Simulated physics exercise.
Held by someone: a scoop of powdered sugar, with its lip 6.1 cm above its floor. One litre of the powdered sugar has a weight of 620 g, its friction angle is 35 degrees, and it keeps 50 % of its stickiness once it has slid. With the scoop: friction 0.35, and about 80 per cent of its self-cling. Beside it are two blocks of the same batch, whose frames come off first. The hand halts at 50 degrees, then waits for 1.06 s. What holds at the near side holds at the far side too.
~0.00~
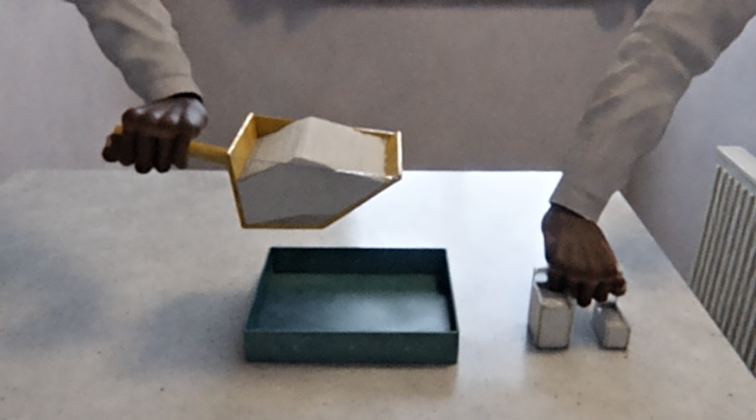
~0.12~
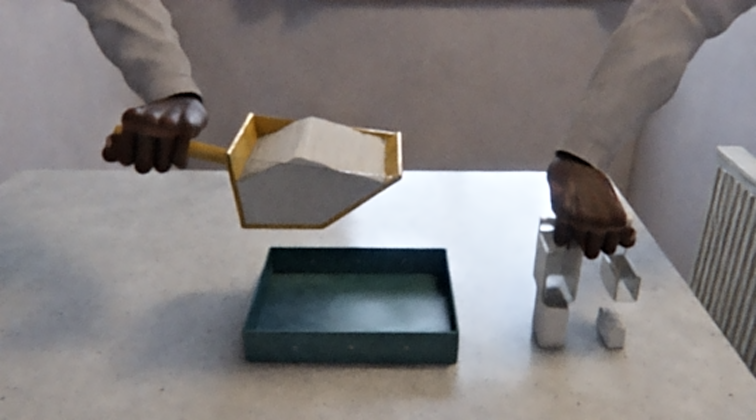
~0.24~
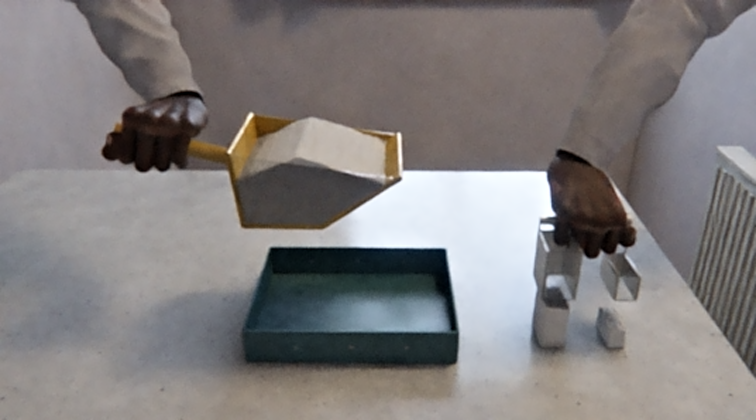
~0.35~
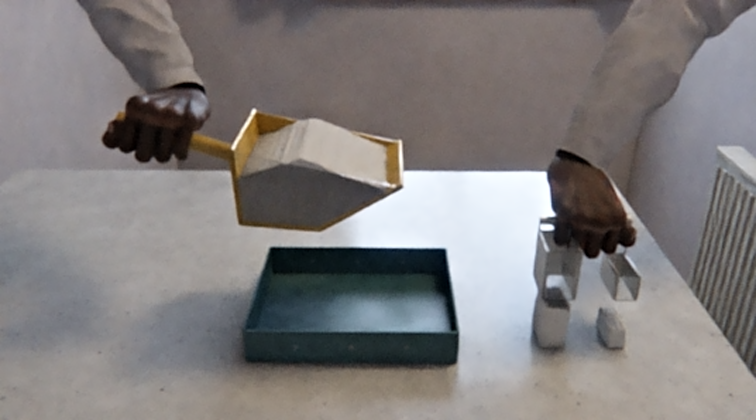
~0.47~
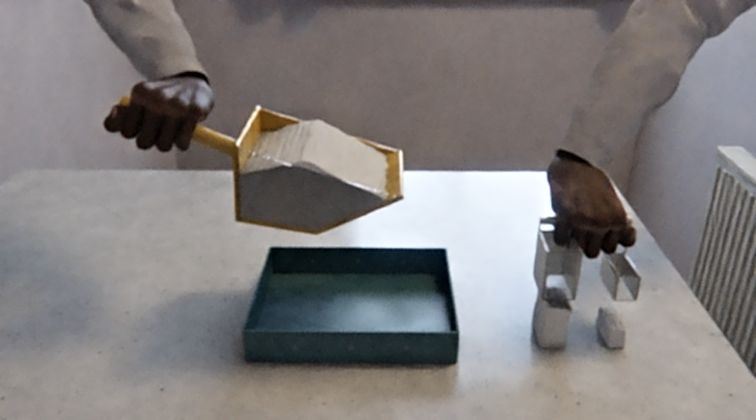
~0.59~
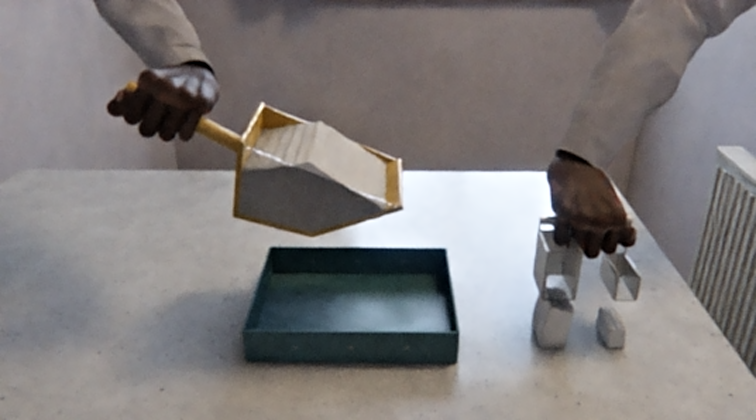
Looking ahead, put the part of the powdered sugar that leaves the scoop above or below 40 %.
You'll see it land south of 40 %.
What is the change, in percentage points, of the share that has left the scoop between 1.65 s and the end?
About 1 per cent of the whole.
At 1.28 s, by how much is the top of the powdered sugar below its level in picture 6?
I'd put it at close to 0.0 cm.
By 0.91 s, the scoop is at 31 degrees and 0 % has left it.
By 1.28 s, the scoop is at 48 degrees and 0 % has left it.
By 1.65 s, the scoop is at 50 degrees and 0 % has left it.
By 2.02 s, the scoop is at 50 degrees and 0 % has left it.
By 2.44 s, at the end, the scoop is at 50 degrees and 1 % has left it.
